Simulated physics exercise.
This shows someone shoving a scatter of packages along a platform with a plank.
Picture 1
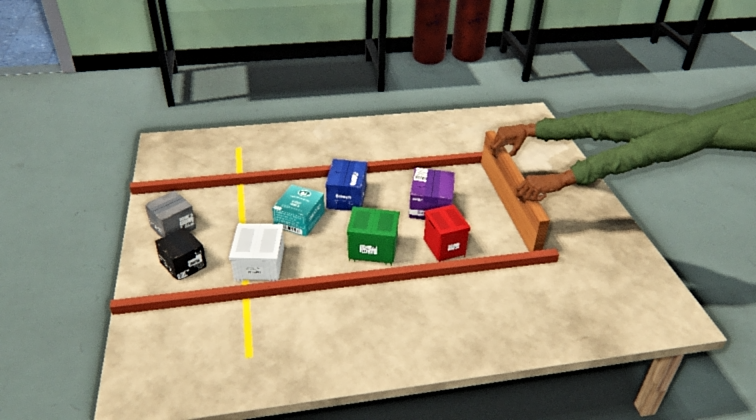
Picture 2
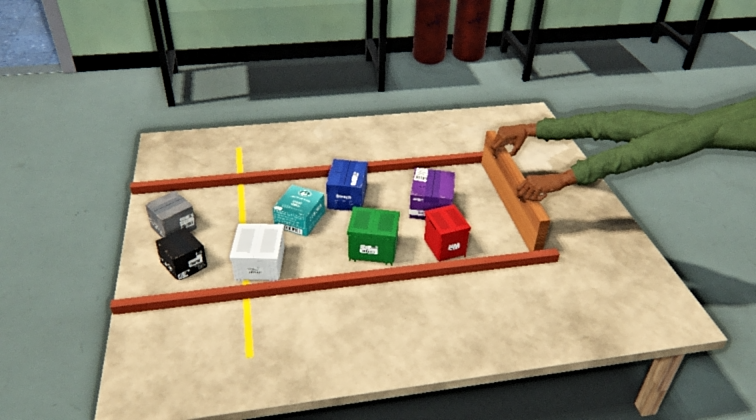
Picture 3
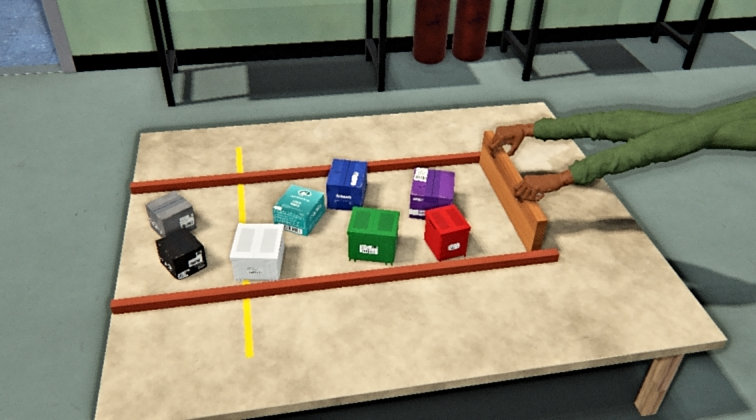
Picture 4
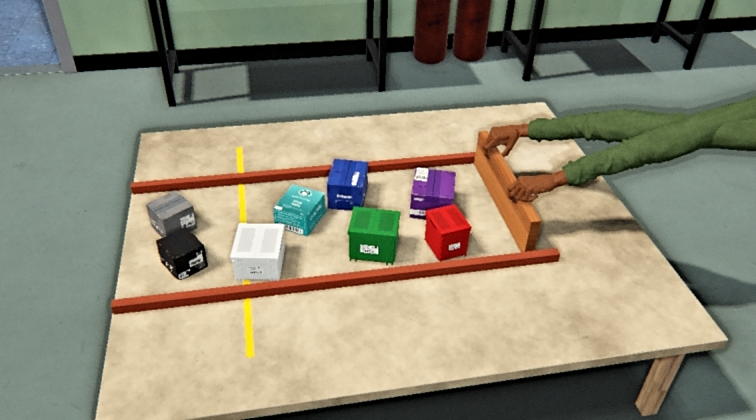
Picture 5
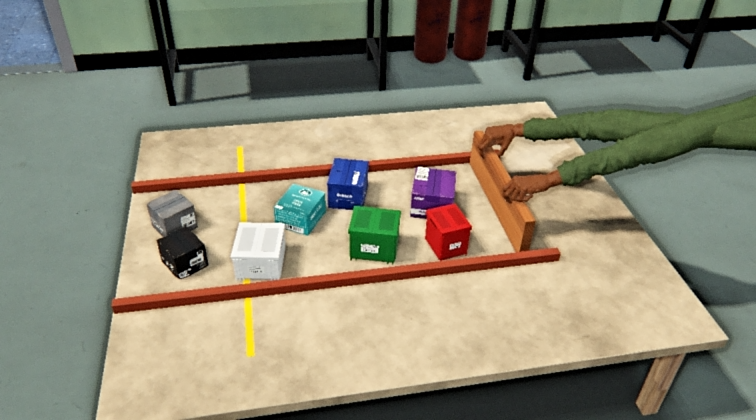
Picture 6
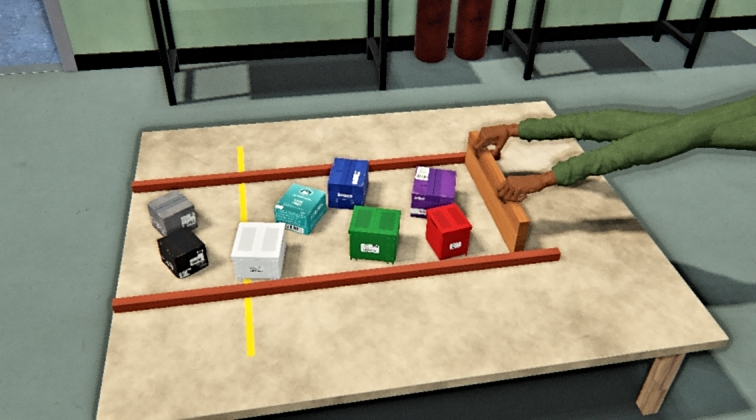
Two hands in green sleeves slid a wooden plank slightly left across a table between two reddish rails, while the colourful boxes scattered in front of it, some near a yellow line, barely moved.
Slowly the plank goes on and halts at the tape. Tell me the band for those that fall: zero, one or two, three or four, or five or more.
The number that fall off is one or two.
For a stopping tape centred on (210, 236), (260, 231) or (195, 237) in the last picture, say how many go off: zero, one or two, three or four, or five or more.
For each place: Three to four; either one or two; three or four.
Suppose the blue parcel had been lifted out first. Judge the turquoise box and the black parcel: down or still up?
The turquoise box does not fall, the black parcel is lost.
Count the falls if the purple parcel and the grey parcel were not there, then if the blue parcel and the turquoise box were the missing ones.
The counts: 1 and 1.
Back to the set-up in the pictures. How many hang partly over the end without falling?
Overhanging: 2.
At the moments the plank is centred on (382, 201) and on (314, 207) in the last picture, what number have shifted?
4 and 7.
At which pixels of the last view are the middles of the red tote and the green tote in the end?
About (228, 255), and the other about (185, 260).
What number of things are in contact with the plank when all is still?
That makes 3.
Soon after, none off yet; grey parcel at rest near (173, 215); black parcel at rest near (183, 253); white tote at rest near (260, 251).
Then, none off yet; grey parcel at rest near (173, 215); black parcel at rest near (183, 253); white tote moving near (258, 252).
Further on, none off yet; grey parcel at rest near (173, 215); black parcel moved about its own width near (149, 251); white tote moved about its own width near (190, 261).
At rest, the number that fall off is one or two; fallen, black parcel.
